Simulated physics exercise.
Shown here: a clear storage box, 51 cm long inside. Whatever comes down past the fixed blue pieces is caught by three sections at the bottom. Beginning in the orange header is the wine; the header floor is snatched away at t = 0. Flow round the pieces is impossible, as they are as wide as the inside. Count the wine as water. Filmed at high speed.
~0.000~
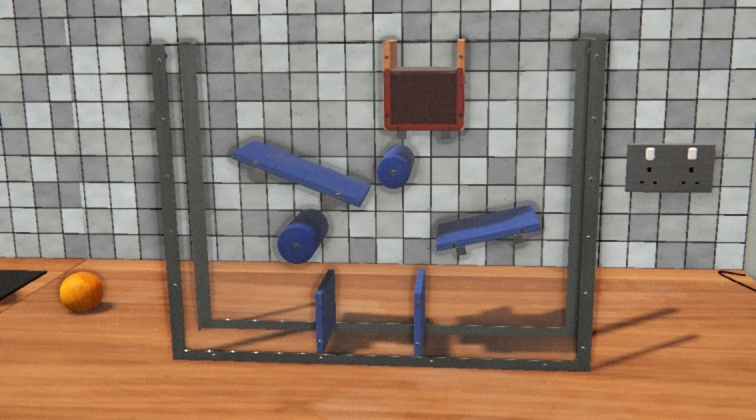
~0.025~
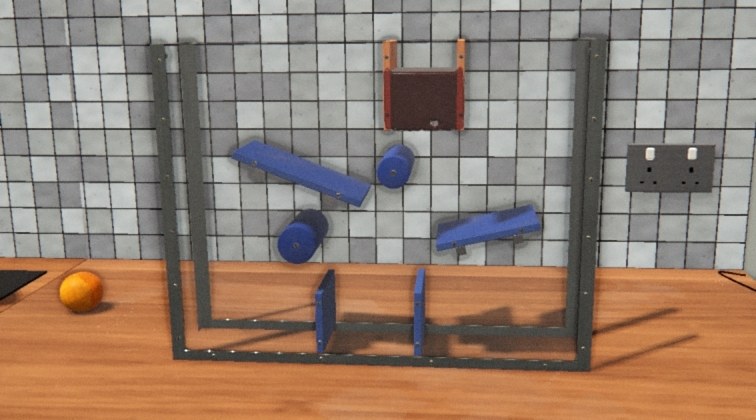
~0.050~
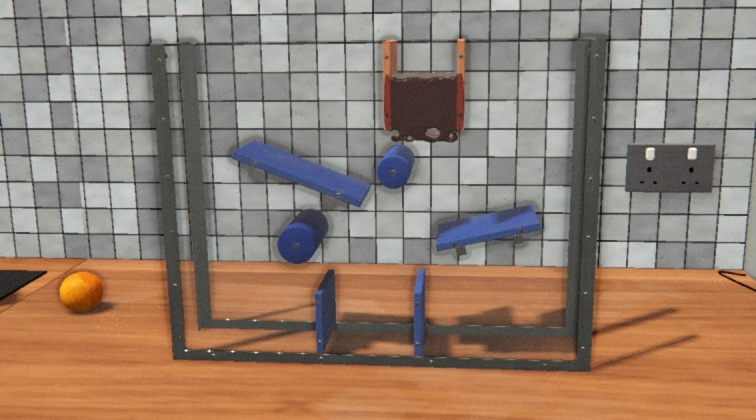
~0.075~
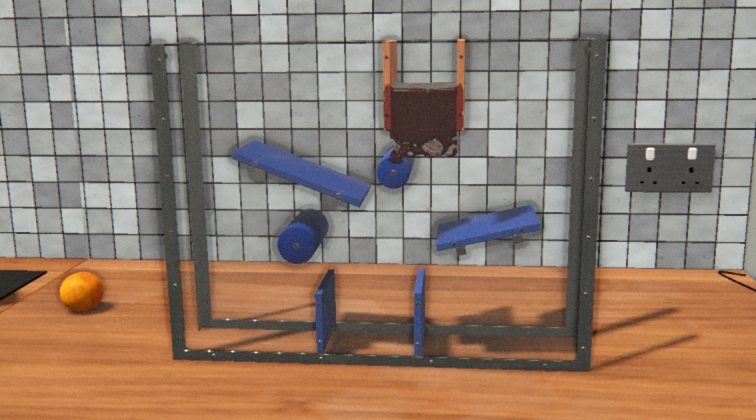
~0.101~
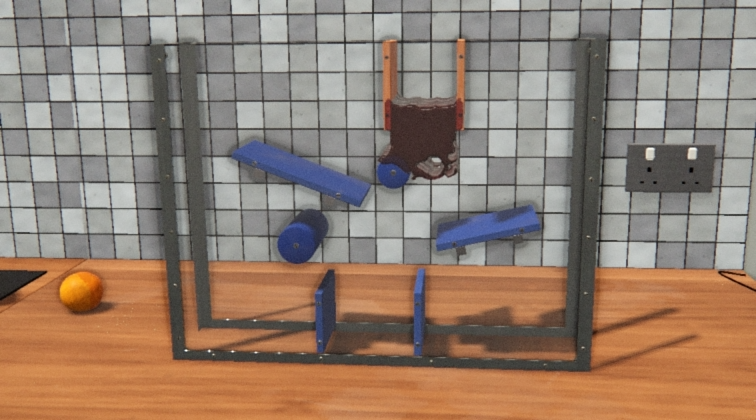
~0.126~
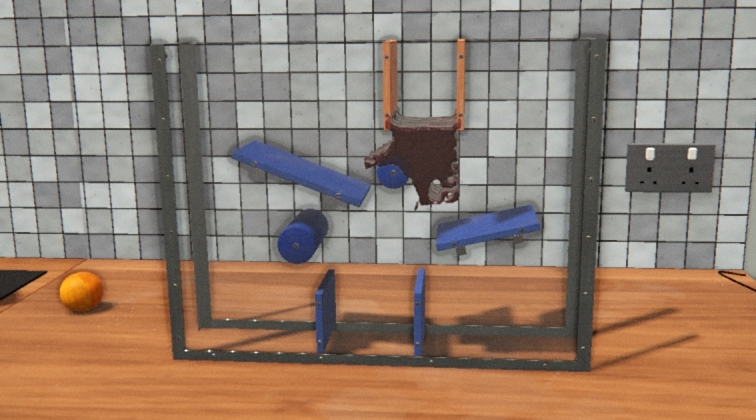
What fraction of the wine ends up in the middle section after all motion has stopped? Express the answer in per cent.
Roughly 65 % of it ends up there.
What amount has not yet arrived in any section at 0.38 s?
Close to 45 in a hundred.
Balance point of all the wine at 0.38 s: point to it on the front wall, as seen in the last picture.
Roughly at pixel (417, 277).
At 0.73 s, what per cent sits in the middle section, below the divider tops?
Share there: Around 54 %.
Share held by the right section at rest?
Settled share: Around 32 per cent.
After 0.23 s 69 per cent has yet to come down; below, left 0, middle 25, right 6.
After 0.38 s 45 per cent has yet to come down; below, left 0, middle 37, right 19.
After 0.73 s 10 per cent has yet to come down; below, left 4, middle 55, right 31.
In the end the left section holds 4, the middle 63 and the right 32 per cent.
